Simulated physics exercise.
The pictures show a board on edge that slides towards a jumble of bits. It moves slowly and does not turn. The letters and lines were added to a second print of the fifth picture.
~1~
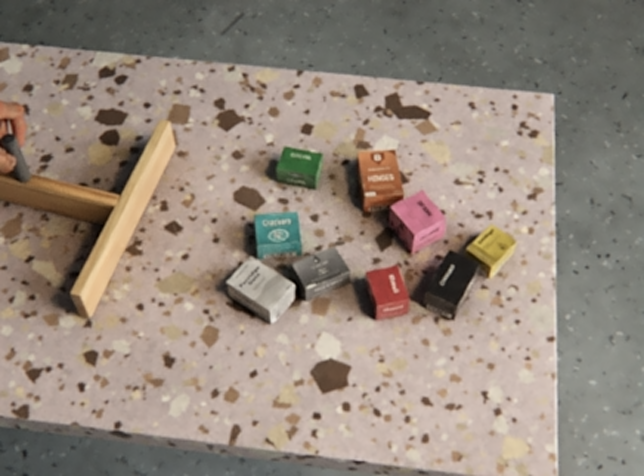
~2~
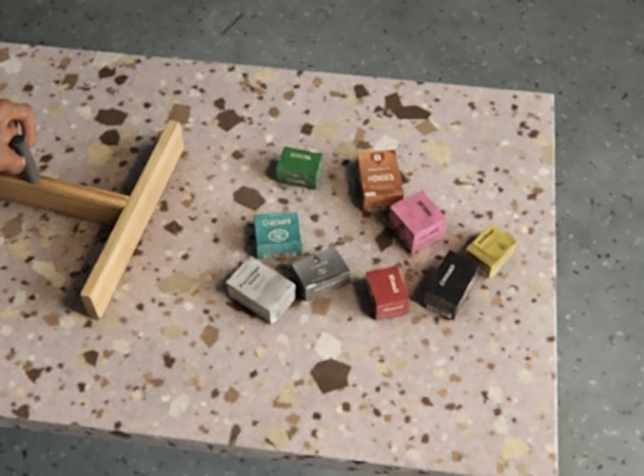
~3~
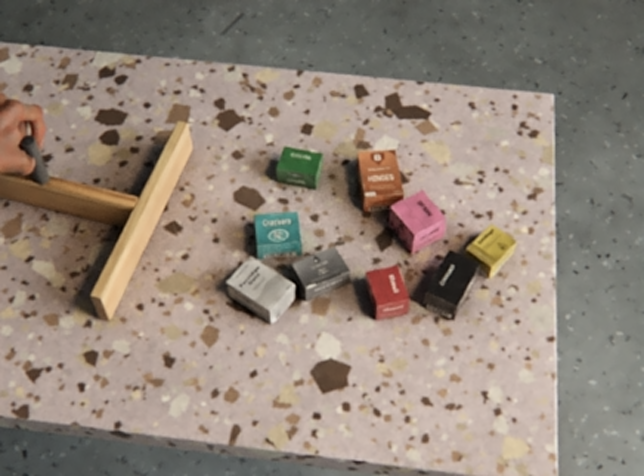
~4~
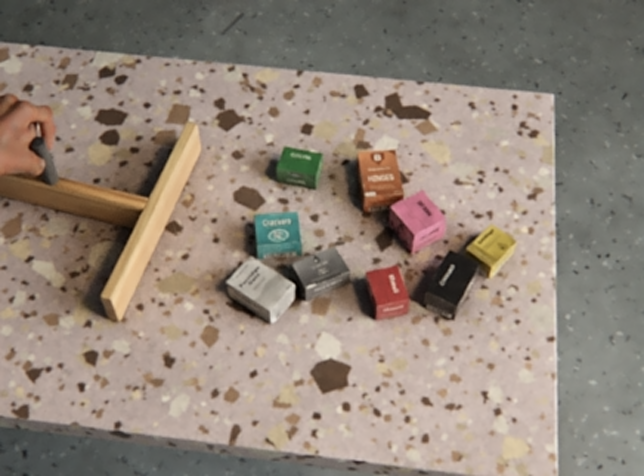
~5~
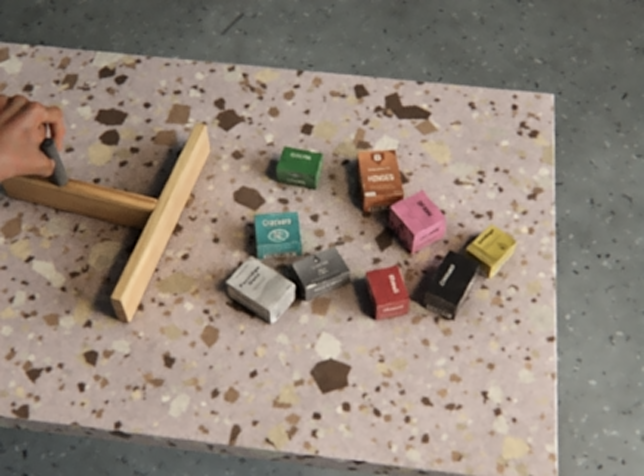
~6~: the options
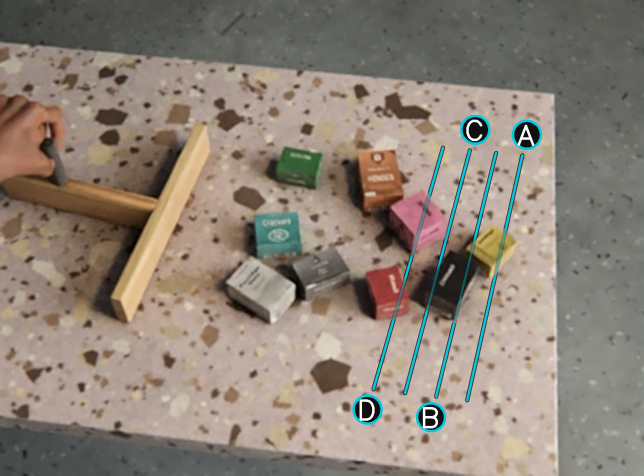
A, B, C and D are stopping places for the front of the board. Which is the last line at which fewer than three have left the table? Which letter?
No farther than B.
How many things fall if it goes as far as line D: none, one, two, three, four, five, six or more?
By then, none.
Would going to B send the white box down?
By then, no.
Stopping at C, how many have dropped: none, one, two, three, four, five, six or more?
In all, none.
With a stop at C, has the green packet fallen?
No.
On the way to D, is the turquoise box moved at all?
By then, yes.
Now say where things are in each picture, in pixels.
Turquoise box (278, 235); yellow box (490, 252); orange box (380, 180), in the first frame.
Board (132, 203); black packet (452, 285), in the second frame.
Board (142, 204); green packet (300, 168), in the third frame.
Board (152, 205); pink packet (417, 221), in the fourth frame.
Board (161, 206); turquoise box (278, 235); yellow box (490, 252); orange box (380, 180), in the fifth frame.
On the marked copy, A at (497, 267); B at (469, 264); C at (440, 261); D at (411, 258).
With B. Early on, board (269, 217); white box (290, 294); green packet (324, 171).
Further on, board (380, 229); yellow box (495, 250); black packet (487, 296).
At the end, board (468, 238); yellow box over the edge; orange box (551, 199); one fallen.
As for the rest, A drops four; C is within the limit but short; D is within the limit but short.
